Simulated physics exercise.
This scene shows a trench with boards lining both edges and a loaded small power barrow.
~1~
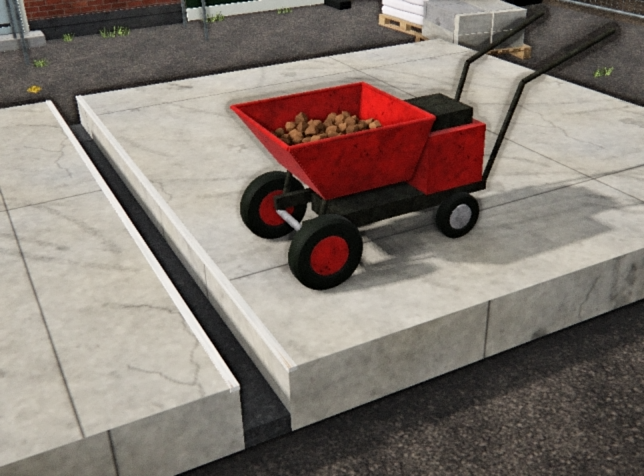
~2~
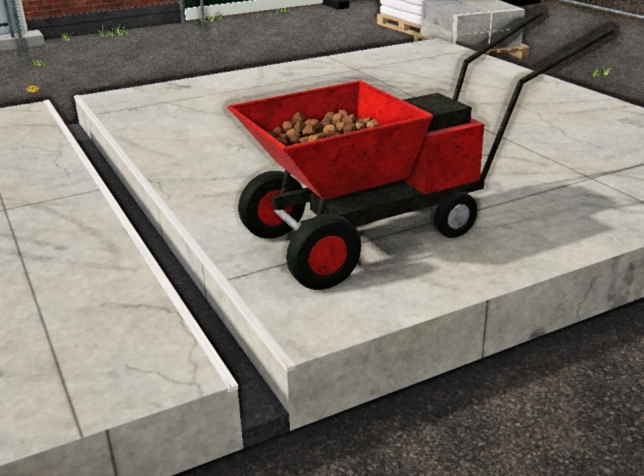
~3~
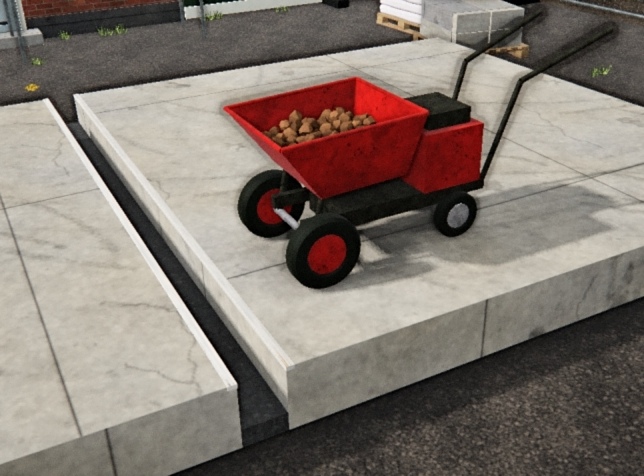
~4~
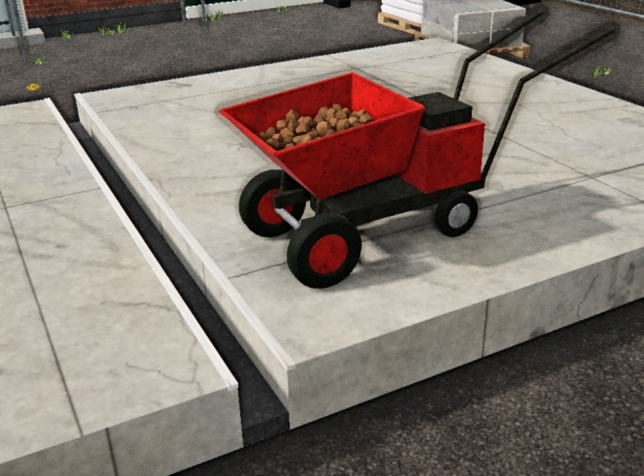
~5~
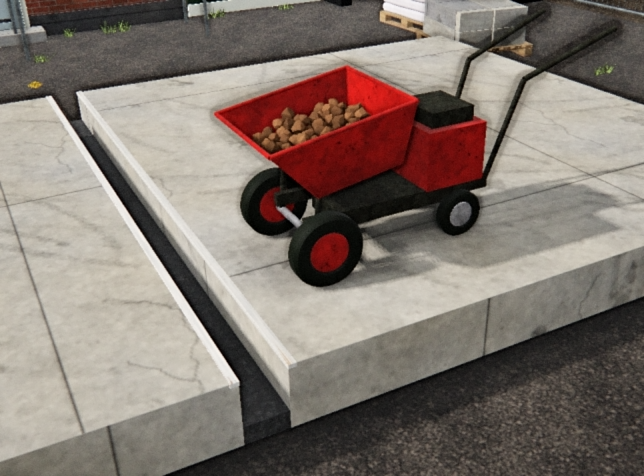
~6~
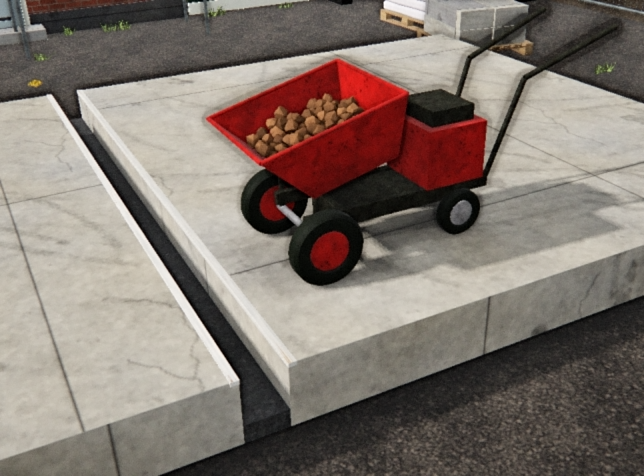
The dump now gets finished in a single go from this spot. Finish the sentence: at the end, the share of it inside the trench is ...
... below half.
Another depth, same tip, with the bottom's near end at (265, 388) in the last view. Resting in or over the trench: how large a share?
It works out to some 30 per cent.
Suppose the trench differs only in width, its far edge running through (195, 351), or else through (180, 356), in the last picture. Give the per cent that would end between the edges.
About 60 %, then 90 %.
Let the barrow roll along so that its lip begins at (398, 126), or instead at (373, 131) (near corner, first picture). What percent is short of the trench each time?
First spot: 70 %, second spot: 50 %.
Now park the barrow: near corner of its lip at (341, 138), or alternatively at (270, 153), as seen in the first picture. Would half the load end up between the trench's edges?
First attempt: Beyond half; second attempt: Short of half.
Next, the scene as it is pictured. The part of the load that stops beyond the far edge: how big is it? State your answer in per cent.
Close to 60 per cent.
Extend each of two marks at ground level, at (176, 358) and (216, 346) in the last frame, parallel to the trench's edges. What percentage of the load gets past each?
Estimate: 30 % and 60 %, respectively.
Just after the last frame, skip tipped well over; every one in the skip.
A moment on, skip tipped steeply; almost all in the skip; just a few in or heaped over the trench; about a tenth beyond it; just a few falling.
Further on, skip tipped right over; roughly a quarter in the skip; about a tenth in or heaped over the trench; roughly two thirds beyond it.
When it is over, skip tipped right over; just a few in the skip; roughly a third in or heaped over the trench; roughly two thirds beyond it.
